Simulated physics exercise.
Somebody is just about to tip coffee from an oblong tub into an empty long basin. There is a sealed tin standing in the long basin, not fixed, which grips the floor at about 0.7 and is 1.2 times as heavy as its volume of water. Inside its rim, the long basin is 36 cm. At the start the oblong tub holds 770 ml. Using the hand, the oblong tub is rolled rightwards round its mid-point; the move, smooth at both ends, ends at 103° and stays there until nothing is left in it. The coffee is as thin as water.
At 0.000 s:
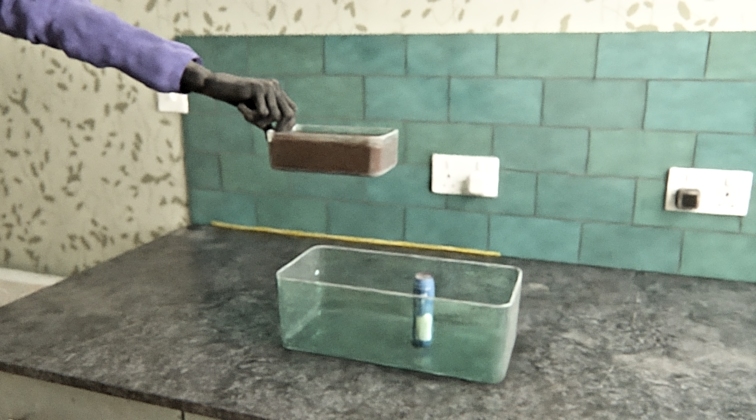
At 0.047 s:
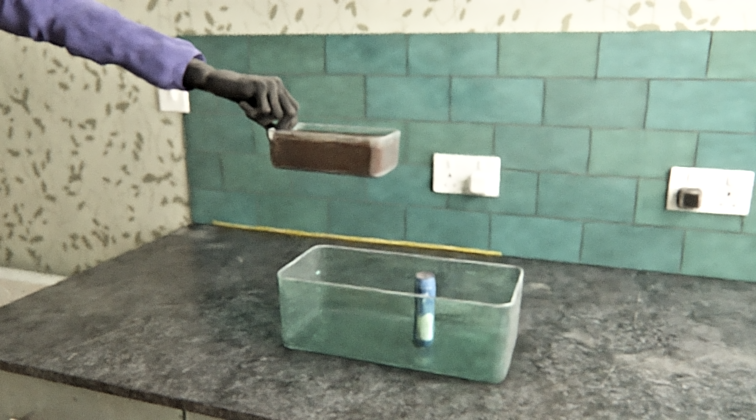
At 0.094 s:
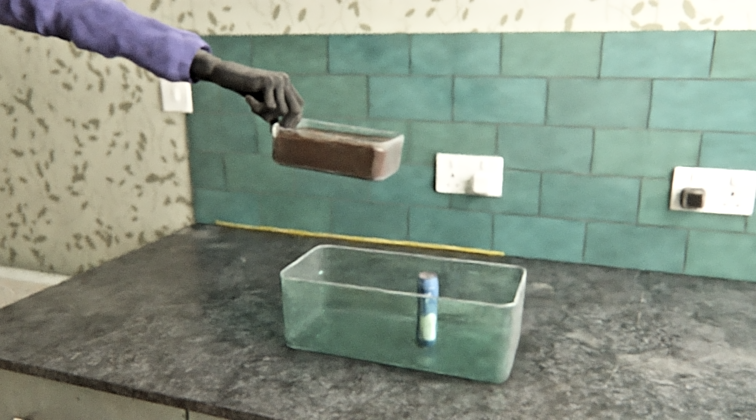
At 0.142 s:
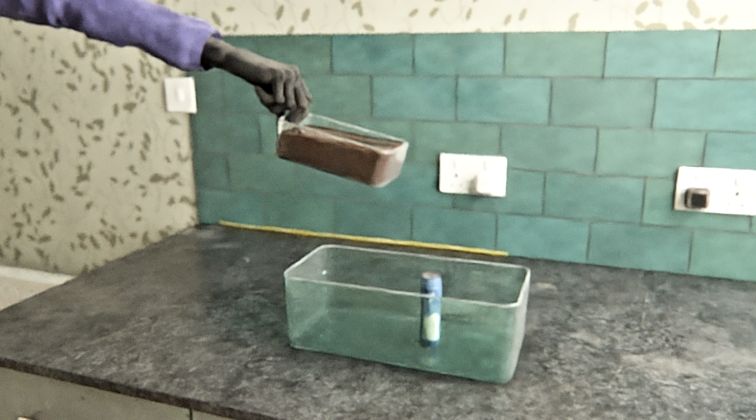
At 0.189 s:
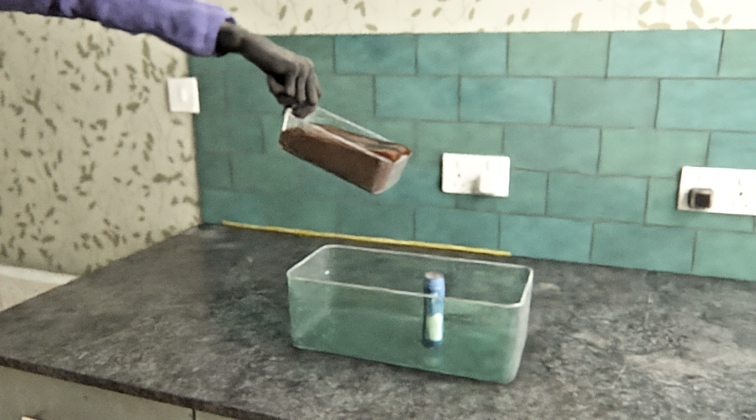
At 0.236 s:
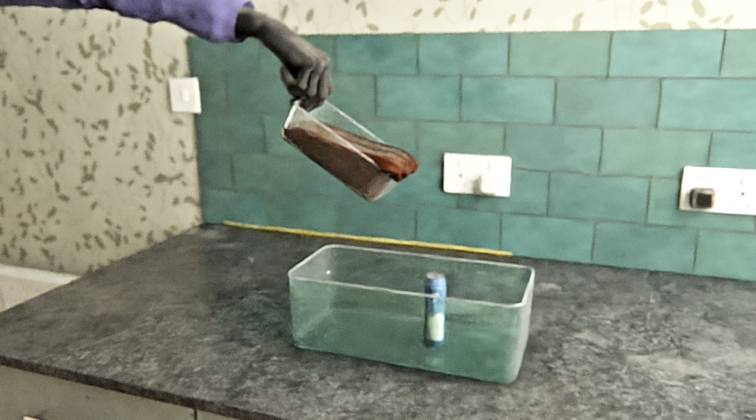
A hand tilts a clear tub of brown liquid rightwards above a larger glass basin.
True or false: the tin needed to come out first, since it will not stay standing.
False.
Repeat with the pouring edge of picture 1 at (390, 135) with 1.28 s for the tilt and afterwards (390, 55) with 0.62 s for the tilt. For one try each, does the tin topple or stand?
First it keeps standing; then it remains upright.
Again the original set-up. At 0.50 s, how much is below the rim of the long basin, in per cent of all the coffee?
Near 38 in a hundred.
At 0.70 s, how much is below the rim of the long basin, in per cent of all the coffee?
Some 90 percent.
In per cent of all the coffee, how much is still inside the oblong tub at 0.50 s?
Portion remaining: Approx. 7 per cent.
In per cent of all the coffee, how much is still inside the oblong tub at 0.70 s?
Around 1 in a hundred.
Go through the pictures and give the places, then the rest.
It leans 0°; its right rim is at (390, 135); the coffee meets the walls at (282, 134) and (390, 140); the long basin's rim runs from (295, 261) to (516, 288); the tin's top is at (424, 279), in the first frame.
It leans 1°; its right rim is at (392, 136); the coffee meets the walls at (284, 133) and (392, 140), in the second frame.
It leans 6°; its right rim is at (396, 141); the coffee meets the walls at (288, 131) and (395, 142), in the third frame.
It leans 13°; its right rim is at (400, 149); the coffee meets the walls at (292, 128) and (400, 146), in the fourth frame.
It leans 22°; its right rim is at (402, 159); the coffee meets the walls at (295, 126) and (397, 151); 3 per cent is over the edge, in the fifth frame.
It leans 33°; its right rim is at (401, 170); the coffee meets the walls at (297, 123) and (383, 149); 10 per cent is over the edge, in the sixth frame.
Then, 0.50 s in, the tilt is 94° and 7 per cent is still to pour; the tin stands where it began.
Then, 0.70 s in, the tilt is 103° and 1 per cent is still to pour; the tin stands where it began.
Then, 0.90 s in, the tilt is 103° and 0 per cent is still to pour; the tin stands where it began.
Then, 1.12 s in, the tilt is 103° and 0 per cent is still to pour; the tin stands where it began.
Finally, the tin stands where it began.
